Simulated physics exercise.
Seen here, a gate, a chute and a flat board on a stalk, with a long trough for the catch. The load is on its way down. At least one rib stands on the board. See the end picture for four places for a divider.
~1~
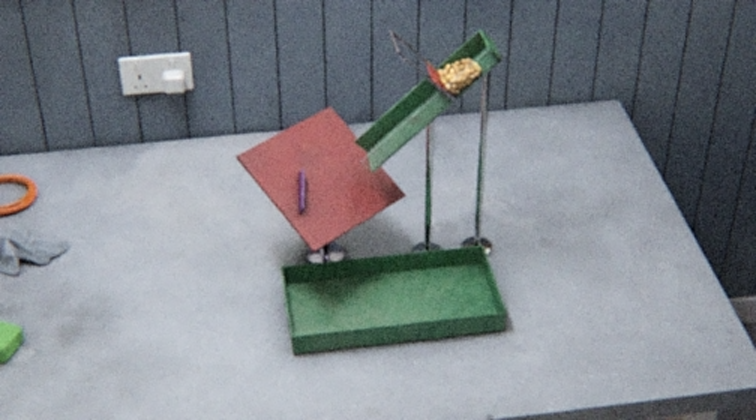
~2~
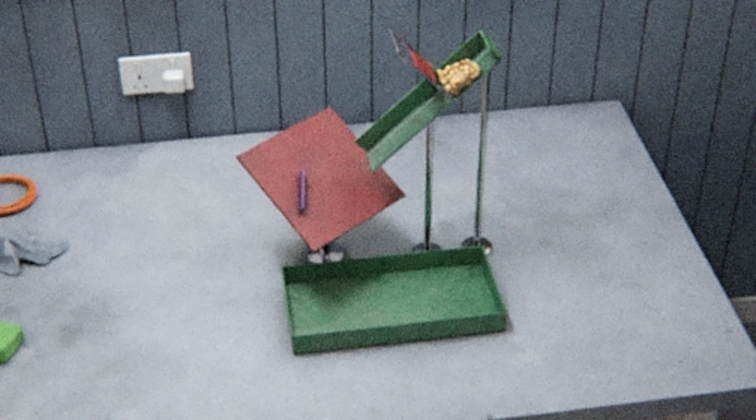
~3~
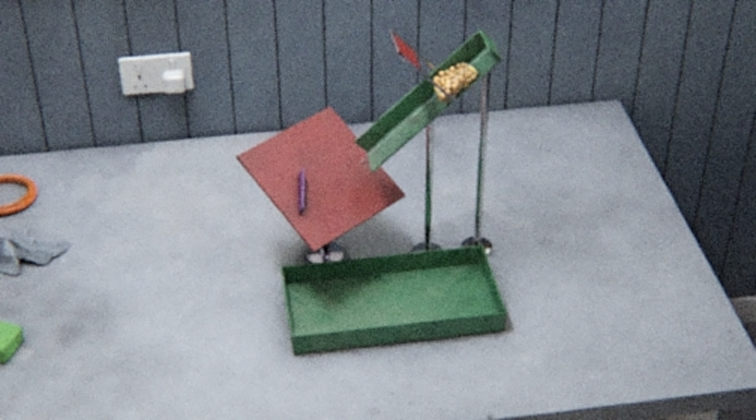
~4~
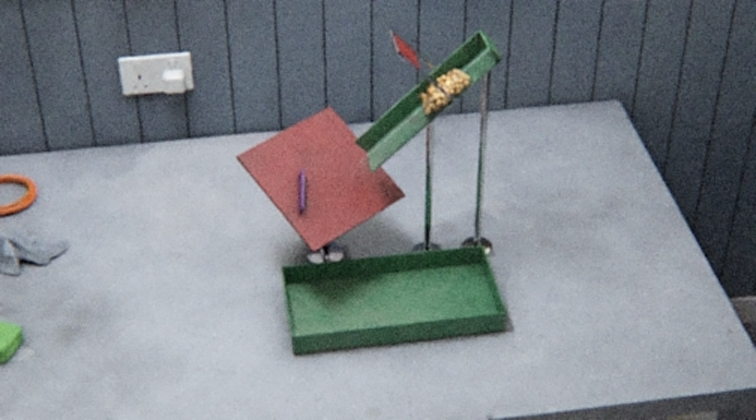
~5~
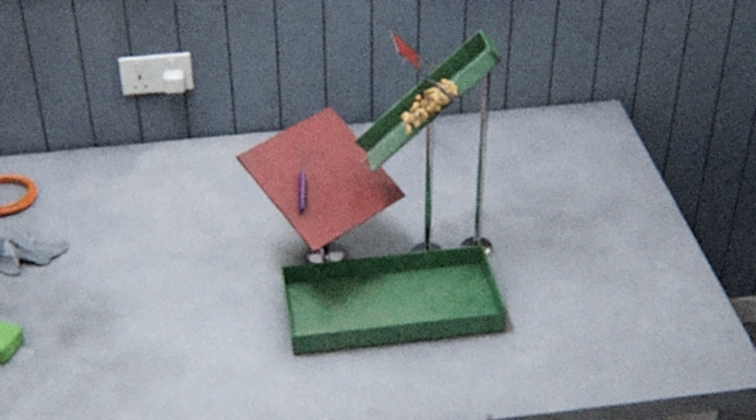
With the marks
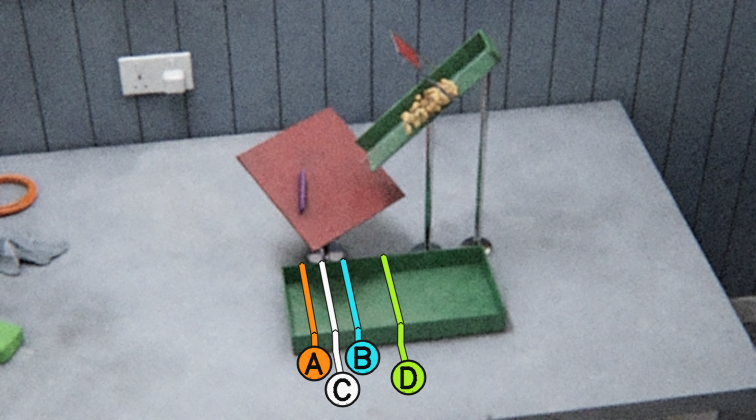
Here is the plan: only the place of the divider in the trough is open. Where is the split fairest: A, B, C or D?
I would pick line B.
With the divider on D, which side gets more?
More lands on the left.
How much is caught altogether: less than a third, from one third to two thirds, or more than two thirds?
More than two thirds.
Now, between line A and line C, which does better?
Here it is line C.
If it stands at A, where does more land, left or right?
Right.
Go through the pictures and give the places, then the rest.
The first frame shows load behind the gate at (456, 78), dried chickpeas; lip of the chute at (370, 162), sloping fairly steeply.
The second frame shows middle of the board at (323, 176), tilted gently; middle of its low edge at (361, 222); of its high edge at (285, 130).
The third frame shows front corners of the trough at (293, 336) and (506, 312), empty; front of the load at (441, 98).
The fourth frame shows middle of the load at (441, 93); its front at (426, 107), about a quarter of the way to the lip; rib from (303, 169) to (303, 208).
The fifth frame shows middle of the load at (432, 102); its front at (406, 125), about half of the way to the lip.
On the marked copy, line A crosses the front rim at (314, 334); line B crosses the front rim at (357, 329); line C crosses the front rim at (335, 331); line D crosses the front rim at (400, 324).
Choosing A, of what is caught, a small part on the left of the divider, nearly all on the right.
Choosing B, of what is caught, about half on the left of the divider, about half on the right.
Choosing C, of what is caught, about a quarter on the left of the divider, most on the right.
Choosing D, of what is caught, most on the left of the divider, a small part on the right.
